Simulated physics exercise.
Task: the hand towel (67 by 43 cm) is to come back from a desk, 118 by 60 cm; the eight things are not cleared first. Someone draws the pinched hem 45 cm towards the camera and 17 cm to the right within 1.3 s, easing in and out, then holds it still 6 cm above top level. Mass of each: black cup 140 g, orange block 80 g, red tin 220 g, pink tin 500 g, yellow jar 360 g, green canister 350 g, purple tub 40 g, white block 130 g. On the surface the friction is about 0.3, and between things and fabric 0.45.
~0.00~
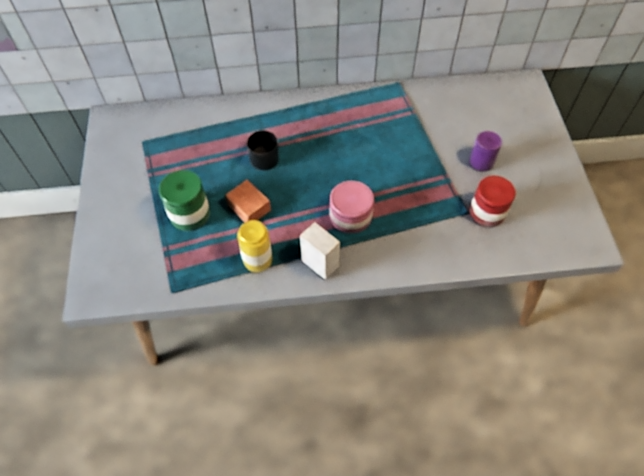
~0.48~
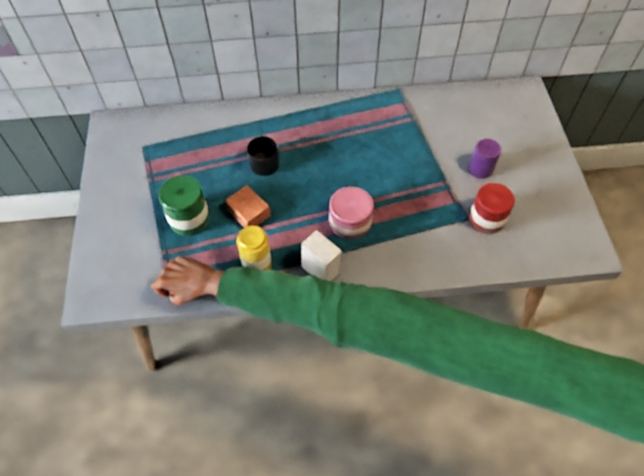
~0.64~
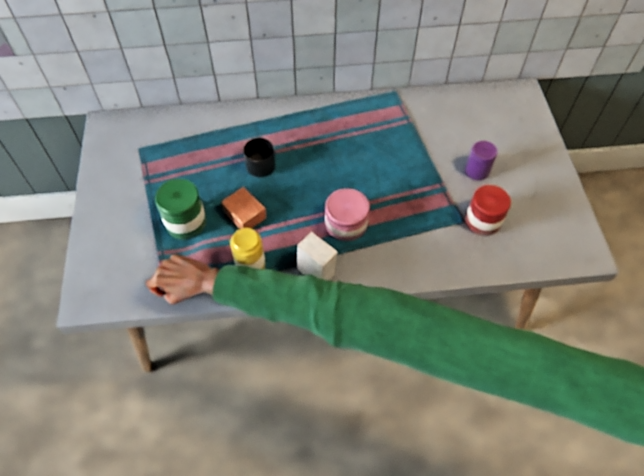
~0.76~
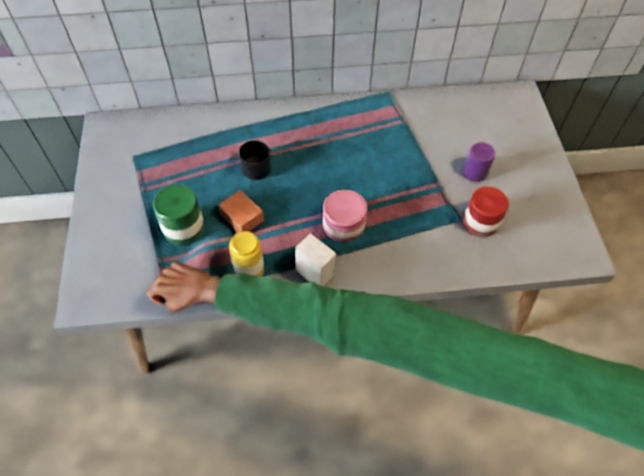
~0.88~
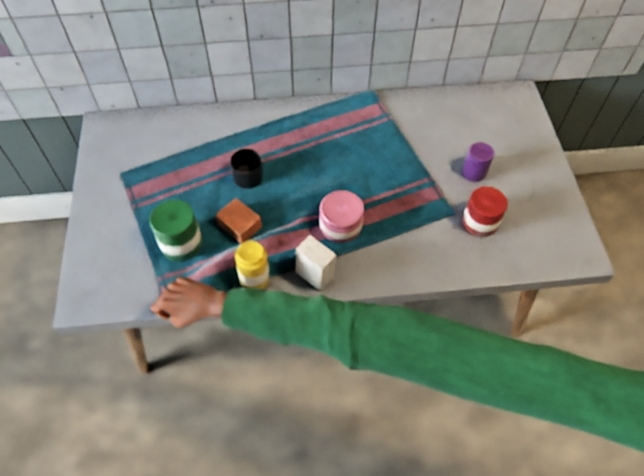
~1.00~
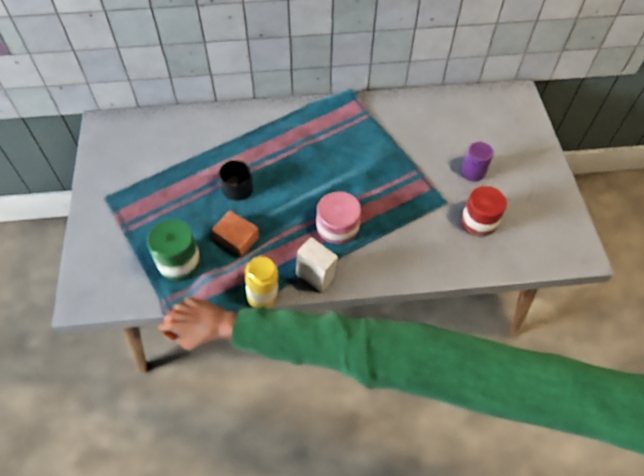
An arm in a green sleeve reaches in from the right over a grey table against a tiled wall, seen from above. A teal towel with pink stripes lies under a green canister, black cup, orange block, yellow jar, pink tin and white block, with a purple tub and red tin to the right. The hand pulls the towel's near-left corner forward and slightly right, turning the cloth and carrying things along.
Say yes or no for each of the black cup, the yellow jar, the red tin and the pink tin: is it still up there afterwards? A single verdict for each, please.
Black cup - no; yellow jar - no; red tin - yes; pink tin - no.
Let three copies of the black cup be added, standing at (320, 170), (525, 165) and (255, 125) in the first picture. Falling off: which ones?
Log, in listed order - lost / kept / lost.
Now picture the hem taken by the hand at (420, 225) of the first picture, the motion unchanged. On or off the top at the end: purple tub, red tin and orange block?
Done that way, the purple tub holds its spot, the red tin holds its spot, and the orange block ends up off the top.
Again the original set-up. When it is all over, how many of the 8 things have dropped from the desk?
I make it 6.
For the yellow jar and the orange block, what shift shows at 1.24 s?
Yellow jar: 20 cm; orange block: 15 cm.
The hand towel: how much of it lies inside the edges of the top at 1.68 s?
Around 35 percent.
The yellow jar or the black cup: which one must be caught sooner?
That's the yellow one.
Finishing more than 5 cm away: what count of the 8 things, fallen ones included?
The total comes out at 6.
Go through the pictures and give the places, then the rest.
Shows, black cup (262, 142); yellow jar (252, 231); red tin (497, 190); pink tin (352, 198); hand towel corners (172, 293) (142, 142) (399, 82), in the first picture.
Shows, white block (321, 246); hand towel corners (142, 147) (399, 89); grip (169, 295), in the second picture.
Shows, green canister (177, 195); yellow jar (245, 239); hand towel corners (138, 149) (395, 91); grip (164, 293), in the third picture.
Shows, green canister (175, 201); yellow jar (244, 242); orange block (240, 208); hand towel corners (133, 156) (388, 92); grip (164, 302), in the fourth picture.
Shows, pink tin (342, 208); green canister (172, 217); yellow jar (250, 252); hand towel corners (120, 173) (372, 91); grip (169, 316), in the fifth picture.
Shows, black cup (235, 172); yellow jar (259, 269); red tin (488, 200); pink tin (339, 209); hand towel corners (104, 198) (349, 92) (448, 203); grip (176, 336), in the sixth picture.
After 1.2 s, 85 % of the hand towel is still over the top; yellow jar 21 cm off its start, black cup 20 cm off its start, pink tin 7 cm off its start.
After 1.5 s, 60 % of the hand towel is still over the top; black cup 38 cm off its start, yellow jar over the edge, pink tin 15 cm off its start.
After 1.7 s, 35 % of the hand towel is still over the top; black cup over the edge, yellow jar over the edge, pink tin 25 cm off its start at (292, 301).
After 1.9 s, 0 % of the hand towel is still over the top; black cup over the edge, yellow jar over the edge, pink tin over the edge.
After 3.5 s, 0 % of the hand towel is still over the top; black cup over the edge, pink tin over the edge, yellow jar over the edge, red tin 0 cm off its start at (489, 200).
